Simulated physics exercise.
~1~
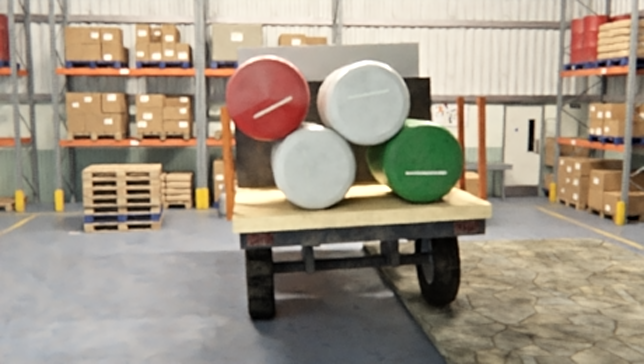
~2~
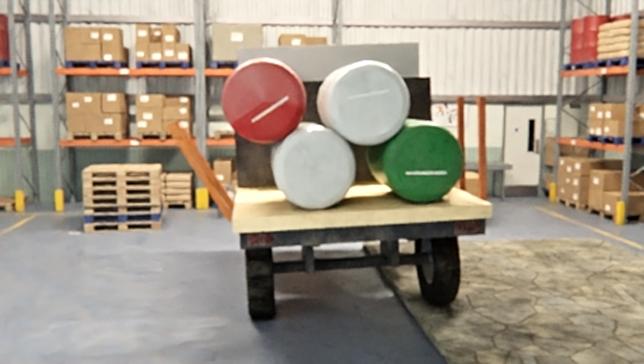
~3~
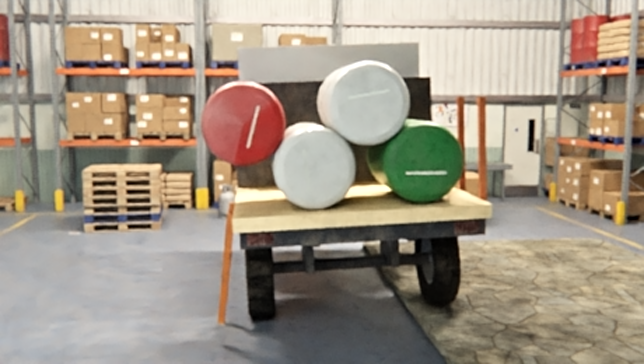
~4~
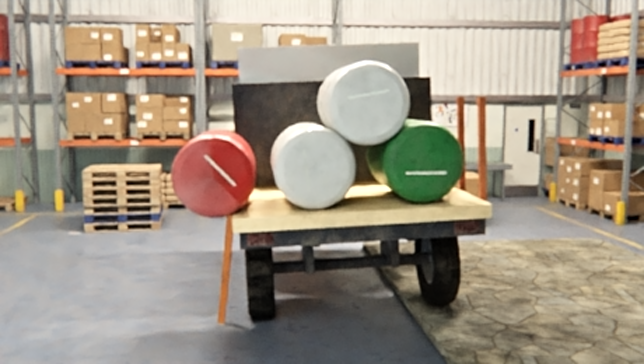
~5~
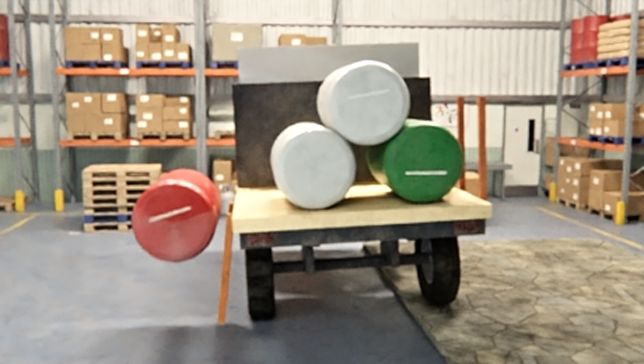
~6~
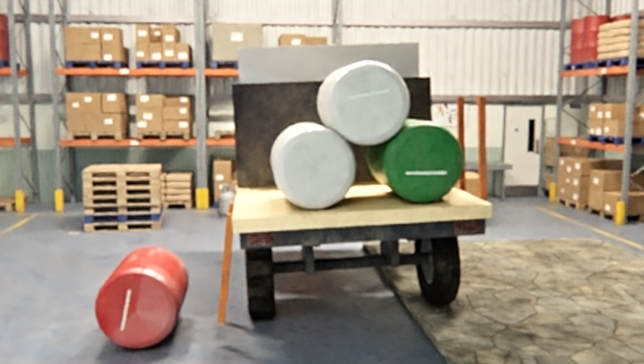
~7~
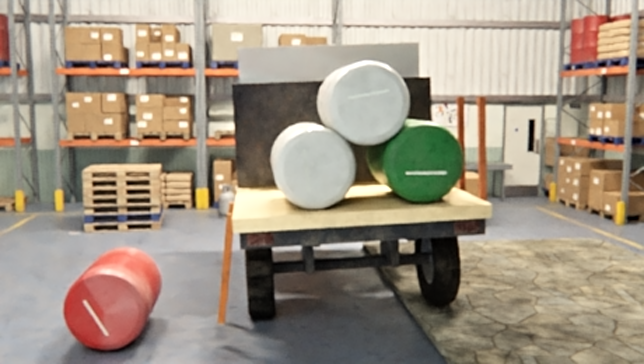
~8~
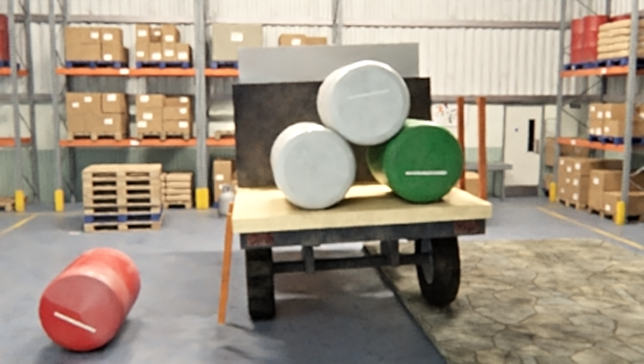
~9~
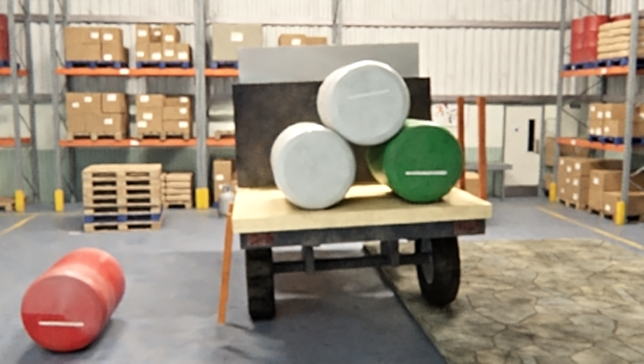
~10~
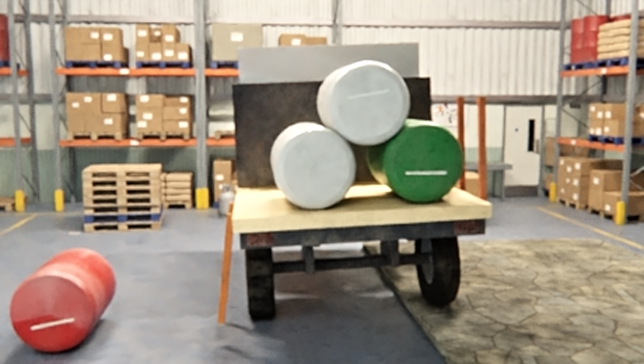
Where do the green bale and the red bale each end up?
The green bale is still aboard the flatbed, while the red one has gone over the left side and ends on the floor.
